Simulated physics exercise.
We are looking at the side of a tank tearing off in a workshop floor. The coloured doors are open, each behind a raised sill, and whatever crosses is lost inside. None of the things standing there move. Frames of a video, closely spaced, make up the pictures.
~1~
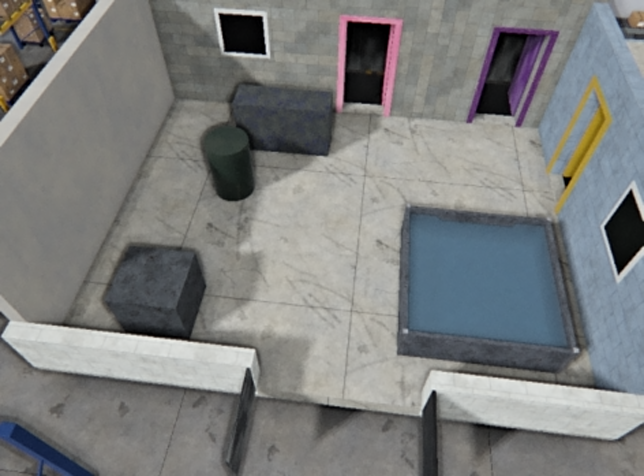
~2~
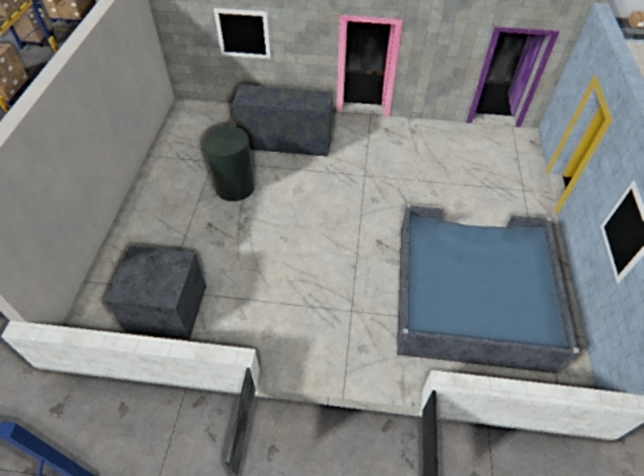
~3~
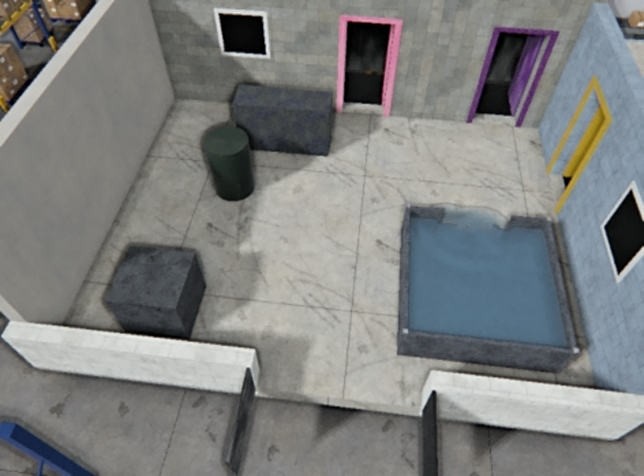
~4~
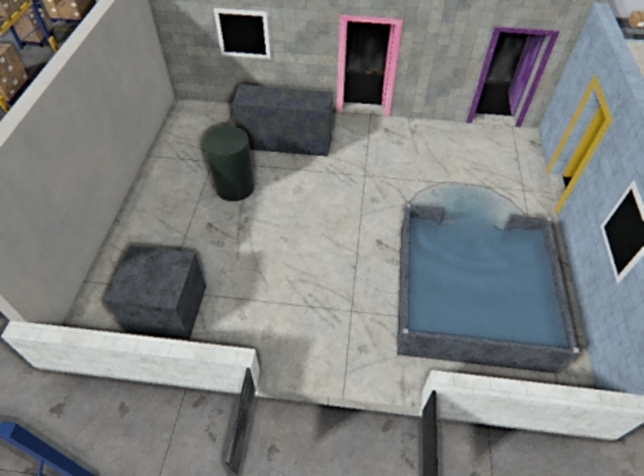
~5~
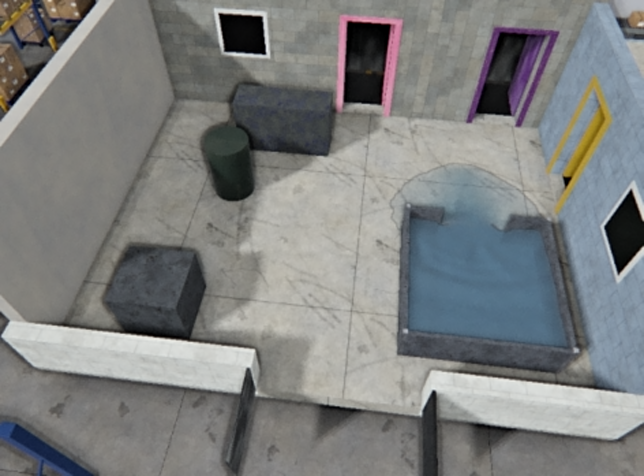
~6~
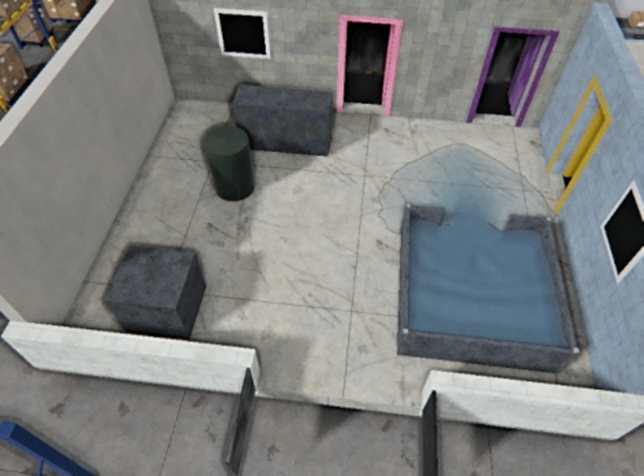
Water in the square grey tank at right starts to pour through a gap that opens in its far side, then spreads in a widening fan across the pale floor toward the back wall with pink and purple doorways.
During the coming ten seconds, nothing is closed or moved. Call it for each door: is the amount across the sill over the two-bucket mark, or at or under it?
My call: The purple door over the mark, the yellow door over the mark, the pink door over the mark.
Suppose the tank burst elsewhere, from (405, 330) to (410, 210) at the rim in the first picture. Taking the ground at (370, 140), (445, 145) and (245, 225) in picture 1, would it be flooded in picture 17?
First unwetted, second unwetted, third soaked.
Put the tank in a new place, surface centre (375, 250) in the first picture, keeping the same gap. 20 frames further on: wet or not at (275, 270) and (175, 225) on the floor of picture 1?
Bone-dry, bone-dry.
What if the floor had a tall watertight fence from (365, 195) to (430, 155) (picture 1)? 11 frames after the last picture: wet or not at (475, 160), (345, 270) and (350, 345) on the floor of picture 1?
Lab note - point 1: Inundated; point 2: Parched; point 3: Parched.
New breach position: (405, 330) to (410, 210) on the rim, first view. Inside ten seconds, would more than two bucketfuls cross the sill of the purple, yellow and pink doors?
Well, the purple door comes up short, the yellow door comes up short, and the pink door comes up short.
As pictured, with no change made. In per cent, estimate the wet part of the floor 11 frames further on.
I'd say close to 30 per cent.
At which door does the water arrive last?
It would be the one in pink.
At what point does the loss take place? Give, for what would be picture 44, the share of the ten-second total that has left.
Approximately 80 %.
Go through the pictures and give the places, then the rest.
Still water in the water tank at (481, 274), in the first frame.
Water pours out on the water tank's far side and has run to a hidden place, in the second frame.
Water pours out on the water tank's far side and has run to (496, 214), in the third frame.
Water pours out on the water tank's far side and has run to (483, 189), in the fourth frame.
Water pours out on the water tank's far side and has run to (475, 169), in the fifth frame.
The front is at (467, 148), out from the gap on the water tank's far side, in the sixth frame.
A moment on, water covers 25 % of the floor; the purple door under two buckets in, the yellow door wet at the sill, nothing in, the pink door not reached.
Next, water covers 30 % of the floor; the purple door far over two buckets in, the yellow door under two buckets in, the pink door under two buckets in.
Then, water covers 35 % of the floor; the purple door far over two buckets in, the yellow door over two buckets in, the pink door over two buckets in.
Later, water covers 50 % of the floor; the purple door far over two buckets in, the yellow door over two buckets in, the pink door over two buckets in.
In the end, water covers 90 % of the floor; the purple door far over two buckets in, the yellow door far over two buckets in, the pink door over two buckets in.
